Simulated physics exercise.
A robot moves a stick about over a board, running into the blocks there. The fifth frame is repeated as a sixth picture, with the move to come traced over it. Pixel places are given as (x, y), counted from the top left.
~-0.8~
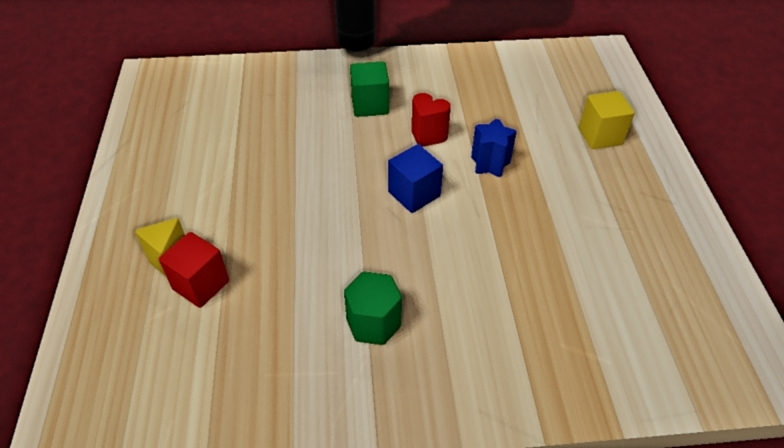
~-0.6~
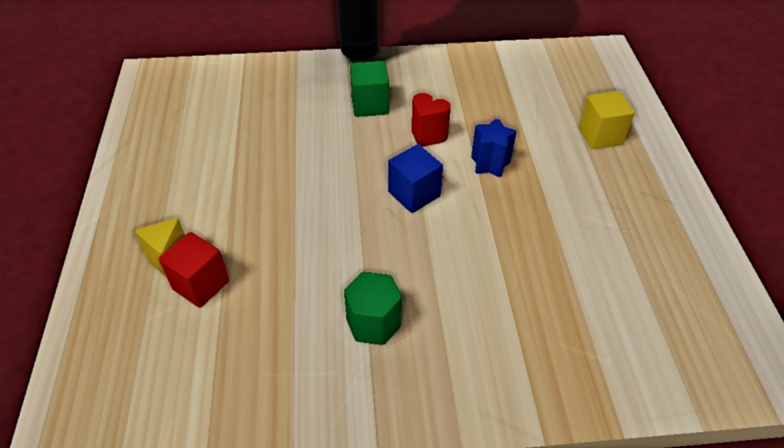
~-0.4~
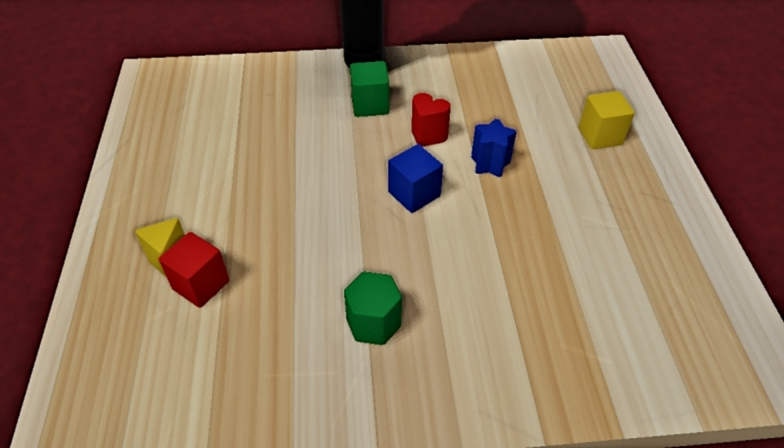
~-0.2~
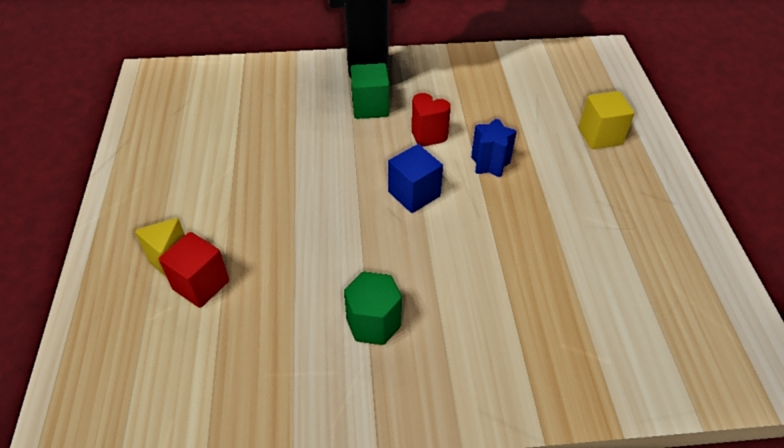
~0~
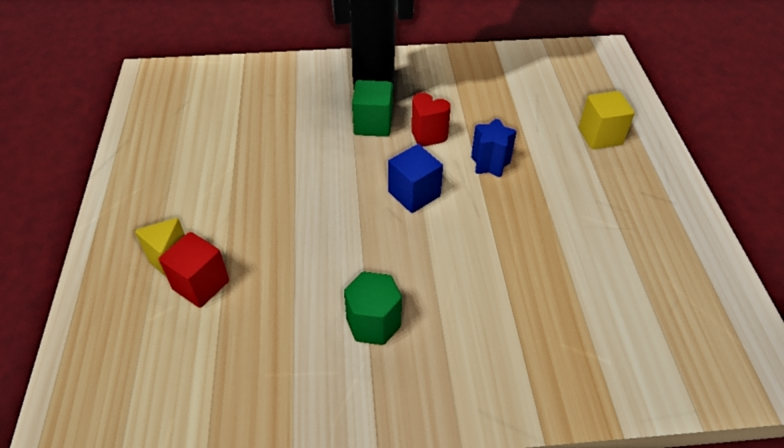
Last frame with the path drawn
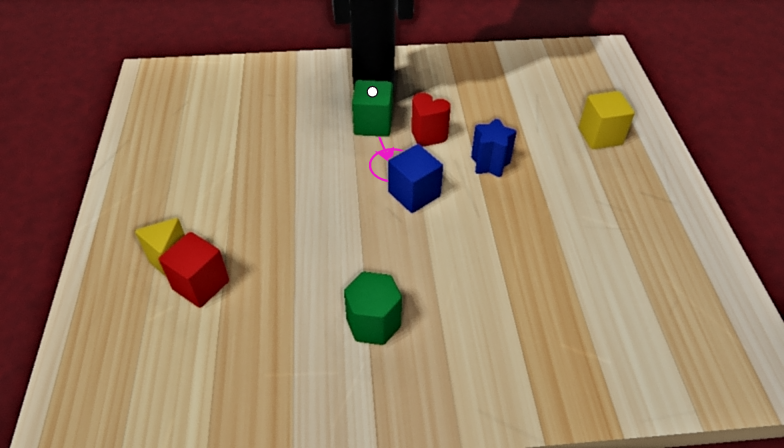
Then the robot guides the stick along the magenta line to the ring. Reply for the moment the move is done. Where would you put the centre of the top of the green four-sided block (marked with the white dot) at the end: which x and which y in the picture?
It will likely be found at (377, 162).
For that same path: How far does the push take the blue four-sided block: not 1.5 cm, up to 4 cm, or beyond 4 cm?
The best fit is under 1.5 cm.
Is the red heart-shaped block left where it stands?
In short: Yes.
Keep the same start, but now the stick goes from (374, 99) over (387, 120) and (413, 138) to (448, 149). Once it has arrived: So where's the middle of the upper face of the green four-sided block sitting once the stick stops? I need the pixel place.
I'd expect the centre of its top face to be at (381, 125).
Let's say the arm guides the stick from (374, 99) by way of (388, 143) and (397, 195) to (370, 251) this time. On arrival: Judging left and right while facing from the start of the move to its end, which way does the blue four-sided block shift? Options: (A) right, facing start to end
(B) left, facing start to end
I choose B.
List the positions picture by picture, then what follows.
Tip of the stick (357, 41), middles of tops, green four-sided block (369, 72), blue four-sided block (416, 162), red heart-shaped block (430, 103), in the first frame.
Stick (360, 50), nothing pushed, in the second frame.
Stick (364, 61), nothing pushed, in the third frame.
Stick (368, 74), green four-sided block (370, 74), in the fourth frame.
Stick (372, 92), green four-sided block (372, 92), blue four-sided block (416, 162), red heart-shaped block (430, 103), in the fifth frame.
The line goes from (374, 99) by way of (378, 131) to (393, 165); the dot is on the green four-sided block.
On the path given first. Halfway along, stick (378, 123); green four-sided block (375, 128).
At the end, stick (393, 156); green four-sided block (377, 162), turned 15° clockwise; blue four-sided block (419, 168), turned 30° anticlockwise; red heart-shaped block unmoved.
